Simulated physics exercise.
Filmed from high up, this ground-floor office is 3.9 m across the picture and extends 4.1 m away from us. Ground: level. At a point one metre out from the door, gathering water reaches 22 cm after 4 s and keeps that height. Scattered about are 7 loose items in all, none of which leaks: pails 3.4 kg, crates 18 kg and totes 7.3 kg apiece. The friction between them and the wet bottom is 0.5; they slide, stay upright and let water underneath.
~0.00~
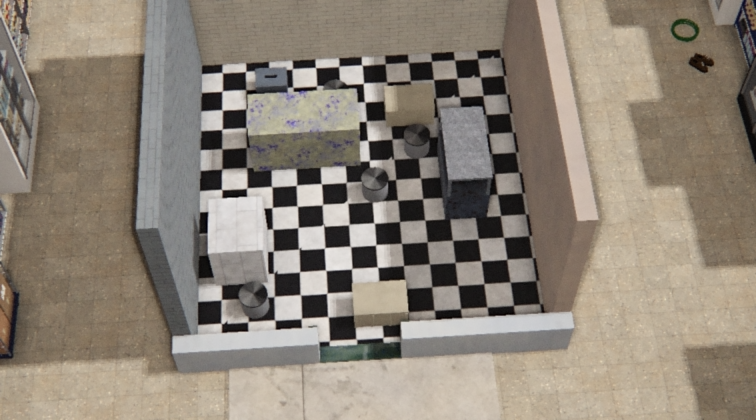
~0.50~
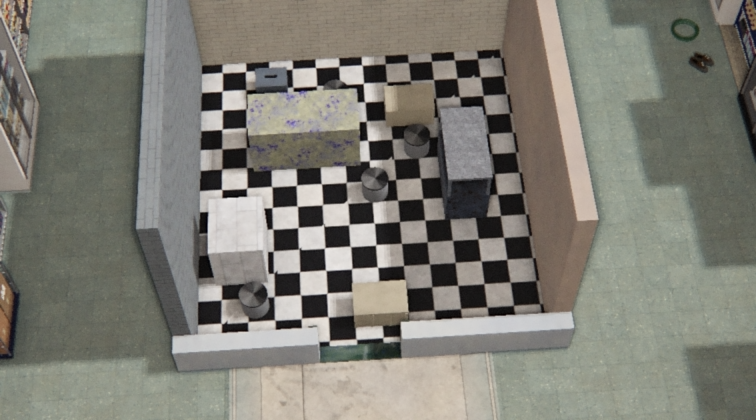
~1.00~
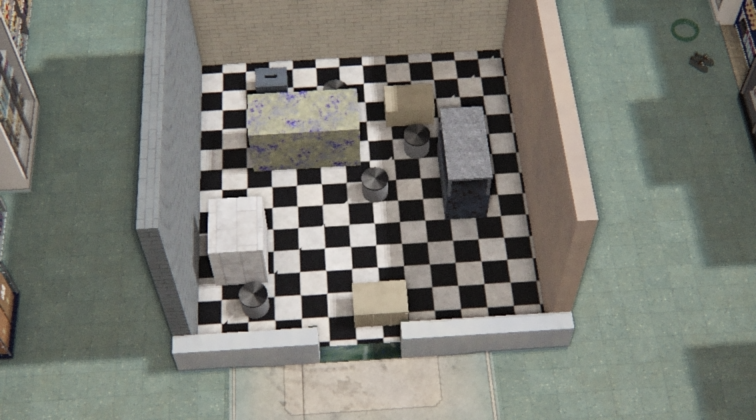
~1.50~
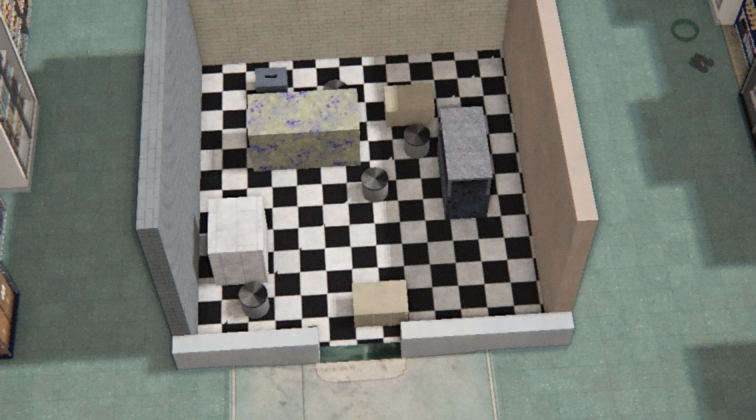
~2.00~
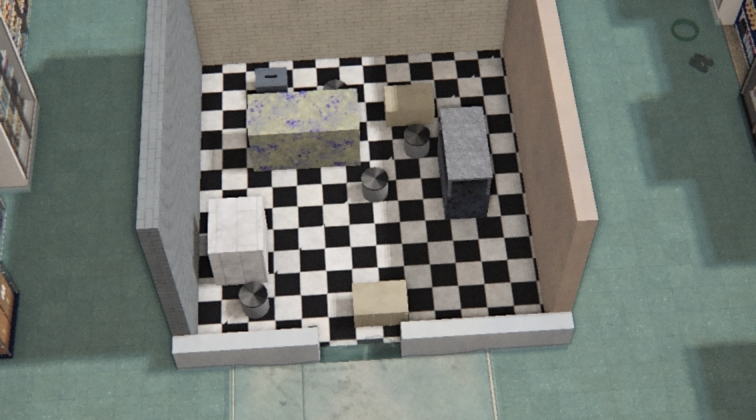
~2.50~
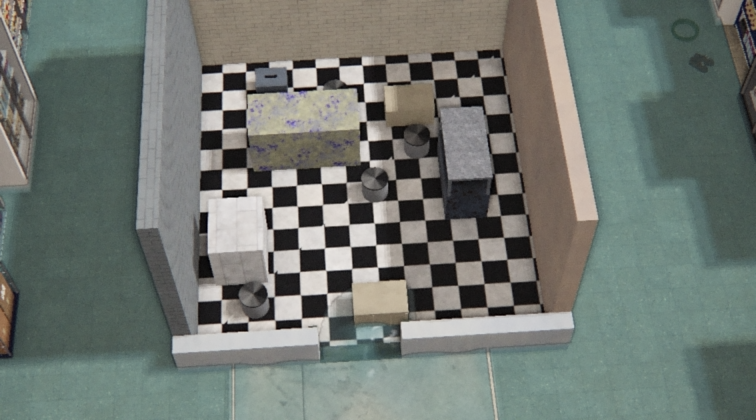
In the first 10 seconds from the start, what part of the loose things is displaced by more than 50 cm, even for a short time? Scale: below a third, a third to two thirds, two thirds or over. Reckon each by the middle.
By my guess the moved share will stay in the one-to-two-thirds span.
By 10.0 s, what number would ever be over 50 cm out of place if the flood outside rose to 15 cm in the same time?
Result: 1.
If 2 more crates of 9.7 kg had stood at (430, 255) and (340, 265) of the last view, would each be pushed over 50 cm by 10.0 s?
Above the limit, then above the limit.
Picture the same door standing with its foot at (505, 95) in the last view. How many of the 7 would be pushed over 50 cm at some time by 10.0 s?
Then the count would be 5.
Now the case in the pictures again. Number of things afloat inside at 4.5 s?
Count at that moment: 0.
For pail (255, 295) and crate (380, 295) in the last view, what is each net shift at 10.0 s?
The first is 0 cm from its start, the second 300 cm.
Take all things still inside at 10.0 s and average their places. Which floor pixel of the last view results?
It sits at about (385, 127).
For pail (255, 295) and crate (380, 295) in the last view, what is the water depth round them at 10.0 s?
I'd put it at 4 cm and 7 cm respectively.
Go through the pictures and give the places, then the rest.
The first frame shows a pail at (417, 134) rests on the ground; a pail at (375, 178) rests on the ground; 0.0 m2 under water; 0 of 7 have shifted.
The second frame shows a pail at (417, 134), on the bottom; a pail at (375, 178) rests on the ground; water covers 0.0 m2; 0 of 7 have shifted.
The third frame shows a pail at (417, 134) rests on the ground; a pail at (375, 178), on the bottom; water covers 0.0 m2; 0 of 7 have shifted.
The fourth frame shows a pail at (417, 134), on the bottom; a pail at (375, 178), on the bottom; 0.0 m2 under water; 0 of 7 have shifted.
The fifth frame shows a pail at (417, 134), on the bottom; a pail at (375, 178), on the bottom; 0.0 m2 under water; 0 of 7 have shifted.
The sixth frame shows a pail at (417, 134) rests on the ground; a pail at (375, 178) rests on the ground; 0.3 m2 under water; 0 of 7 have shifted.
After 3.5 s 0 of 7 are over 50 cm from their spots; 0 afloat.
After 4.5 s 1 of 7 are over 50 cm from their spots; 0 afloat.
After 7.0 s 2 of 7 are over 50 cm from their spots; 2 afloat.
After 10.0 s 3 of 7 are over 50 cm from their spots, and 3 have been at some point; 4 afloat.
